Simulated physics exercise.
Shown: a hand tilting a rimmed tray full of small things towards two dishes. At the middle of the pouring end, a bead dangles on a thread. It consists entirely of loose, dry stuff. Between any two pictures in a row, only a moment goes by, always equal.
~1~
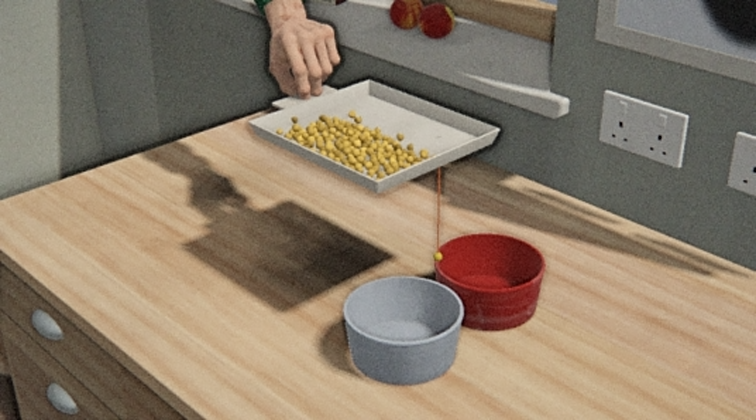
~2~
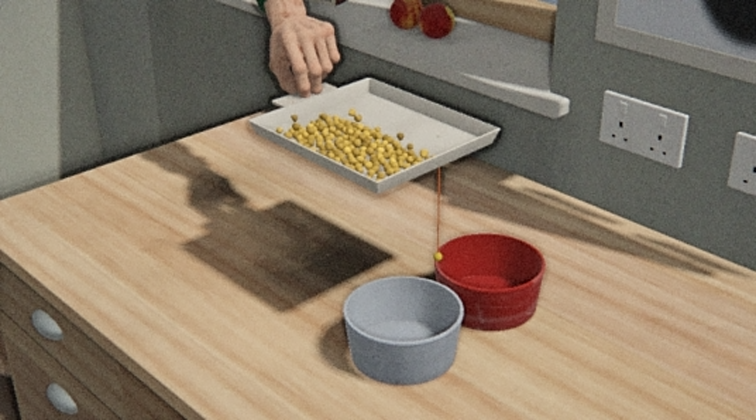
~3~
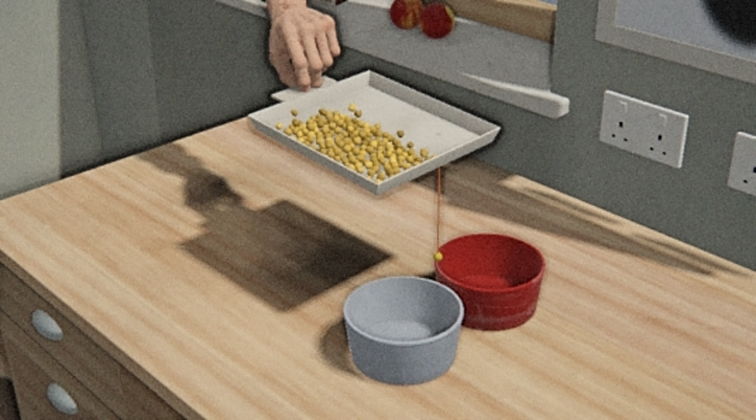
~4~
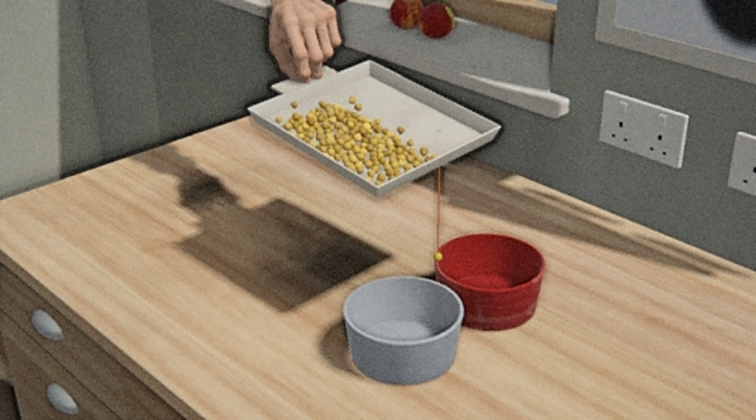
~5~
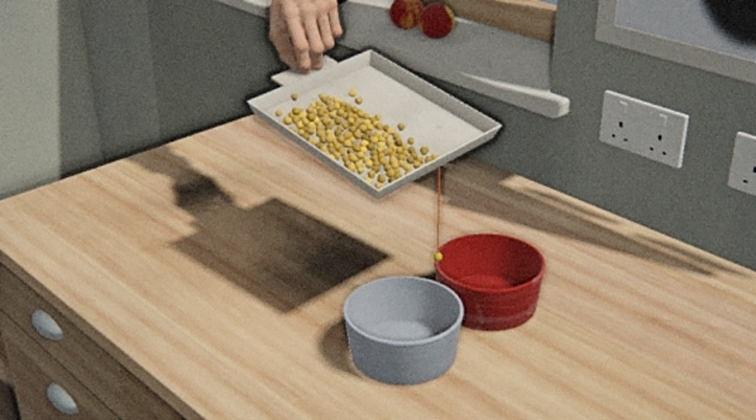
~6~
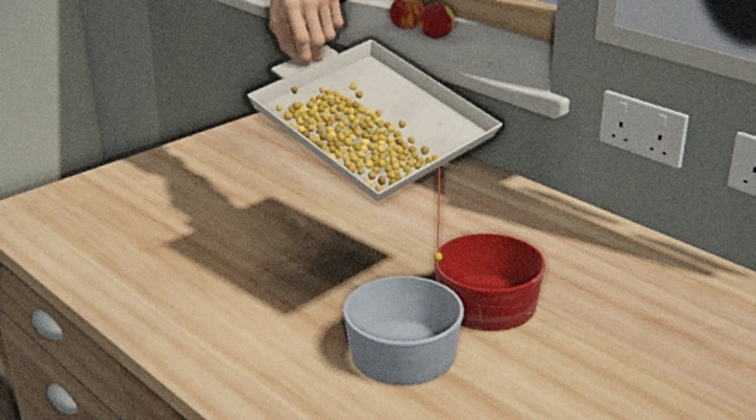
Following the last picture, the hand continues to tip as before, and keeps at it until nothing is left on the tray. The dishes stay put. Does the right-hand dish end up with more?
No, the left-hand dish does.
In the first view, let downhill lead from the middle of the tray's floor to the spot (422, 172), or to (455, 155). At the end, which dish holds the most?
Try 1: The left-side dish; try 2: The right-side dish.
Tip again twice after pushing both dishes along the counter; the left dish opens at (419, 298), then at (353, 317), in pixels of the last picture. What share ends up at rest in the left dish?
Roughly 90% on the first try and 70% on the second.
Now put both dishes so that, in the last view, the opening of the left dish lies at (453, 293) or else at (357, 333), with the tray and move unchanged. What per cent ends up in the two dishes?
It would be roughly 40 per cent in the first placement and roughly 80 per cent in the second.
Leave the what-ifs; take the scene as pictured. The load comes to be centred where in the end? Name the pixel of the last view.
Somewhere around (401, 348) in the last picture.
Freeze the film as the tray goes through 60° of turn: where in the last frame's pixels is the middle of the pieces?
The middle of the pieces shows up near (383, 161).
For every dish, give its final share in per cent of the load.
Left 100 %, right 0 %.
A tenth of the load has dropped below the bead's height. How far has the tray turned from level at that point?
75°, roughly.
Just after the last frame, tray tipped steeply; almost all on the tray; just a few in the air.
A moment on, tray tipped right over; just a few on the tray; the larger part in the left dish; just a few outside both; about a tenth in the air.
Further on, tray tipped past a quarter turn; almost all in the left dish; just a few outside both.
When it is over, tray tipped past a quarter turn; almost all in the left dish; not one in the right dish; just a few outside both.
